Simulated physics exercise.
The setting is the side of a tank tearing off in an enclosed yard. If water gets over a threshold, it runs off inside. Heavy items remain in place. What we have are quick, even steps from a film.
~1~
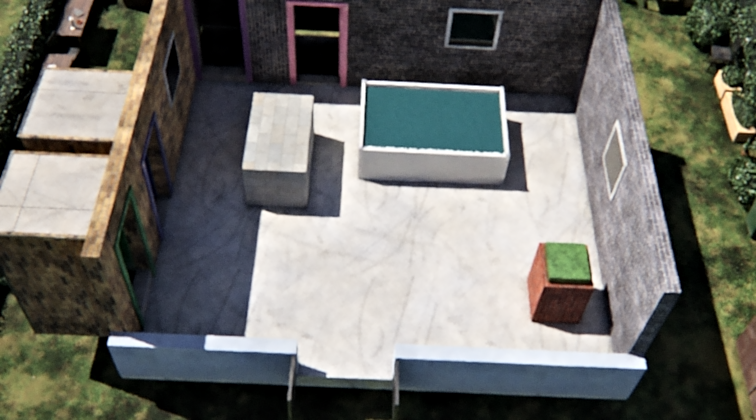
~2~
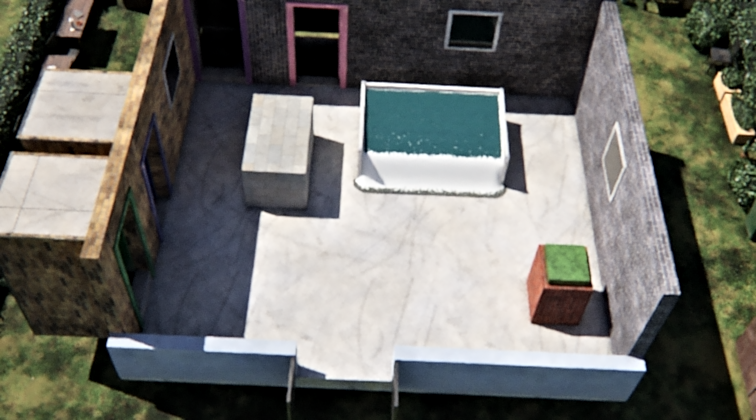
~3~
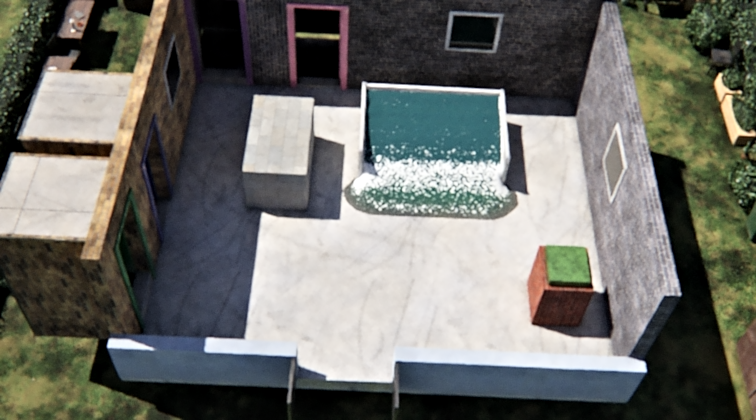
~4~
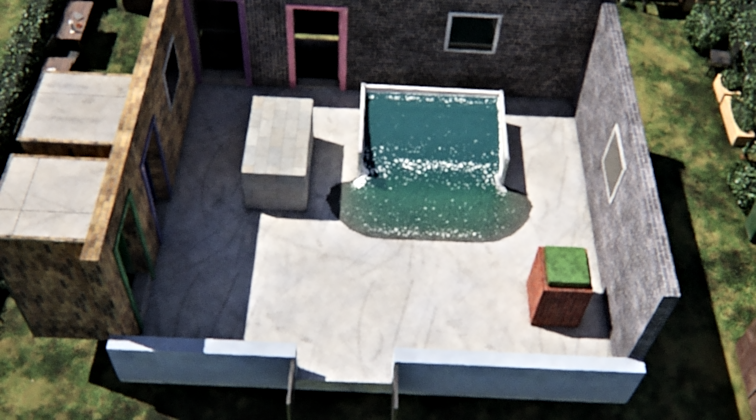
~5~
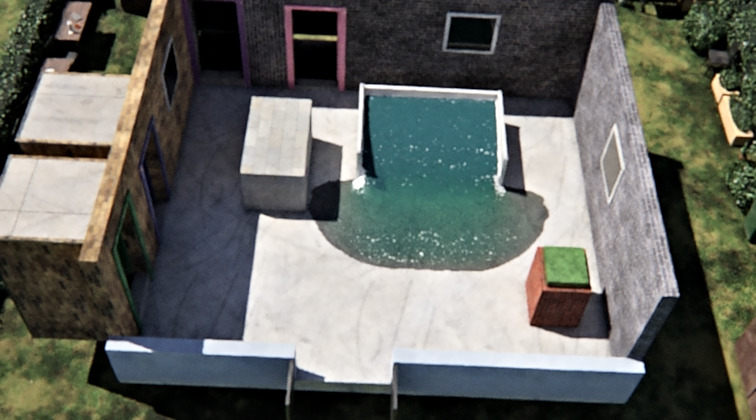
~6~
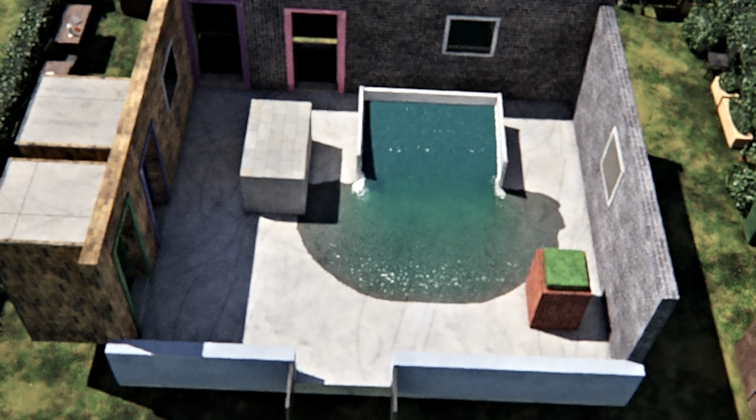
The video shows a walled yard with a pale rectangular tank of blue-green water; the tank's front side gives way, and water pours out through the gap, foaming at first, then spreading across the pale floor in a widening rounded pool.
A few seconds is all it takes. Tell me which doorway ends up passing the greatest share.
That would be the blue doorway.
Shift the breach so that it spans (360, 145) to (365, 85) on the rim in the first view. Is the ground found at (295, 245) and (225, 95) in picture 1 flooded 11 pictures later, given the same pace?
Point one soaked, point two soaked.
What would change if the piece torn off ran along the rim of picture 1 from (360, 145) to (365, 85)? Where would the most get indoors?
That would be the pink one, I think.
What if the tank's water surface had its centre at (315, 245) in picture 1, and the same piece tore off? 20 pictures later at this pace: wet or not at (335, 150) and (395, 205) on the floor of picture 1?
Point one left dry, point two left dry.
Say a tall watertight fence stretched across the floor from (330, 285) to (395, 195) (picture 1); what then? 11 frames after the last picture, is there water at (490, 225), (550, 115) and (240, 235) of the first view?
Submerged; untouched; submerged.
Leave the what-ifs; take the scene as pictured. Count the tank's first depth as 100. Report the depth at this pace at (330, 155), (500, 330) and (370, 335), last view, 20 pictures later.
Respectively 0, 25 and 20 per cent.
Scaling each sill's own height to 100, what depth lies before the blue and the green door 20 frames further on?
About 0 and 60 per cent.
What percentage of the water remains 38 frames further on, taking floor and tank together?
About 78 per cent.
A moment on, water covers 45 % of the floor; blue door not reached, green door not reached, pink door not reached, purple door not reached.
Next, water covers 55 % of the floor; blue door not reached, green door not reached, pink door not reached, purple door not reached.
Then, water covers 60 % of the floor; blue door not reached, green door wet at the sill, nothing in, pink door not reached, purple door not reached.
Later, water covers 80 % of the floor; blue door a trickle in, green door wet at the sill, nothing in, pink door not reached, purple door not reached.
In the end, water covers 95 % of the floor; blue door some in, green door wet at the sill, nothing in, pink door a trickle in, purple door wet at the sill, nothing in; the blue door has let in the most.
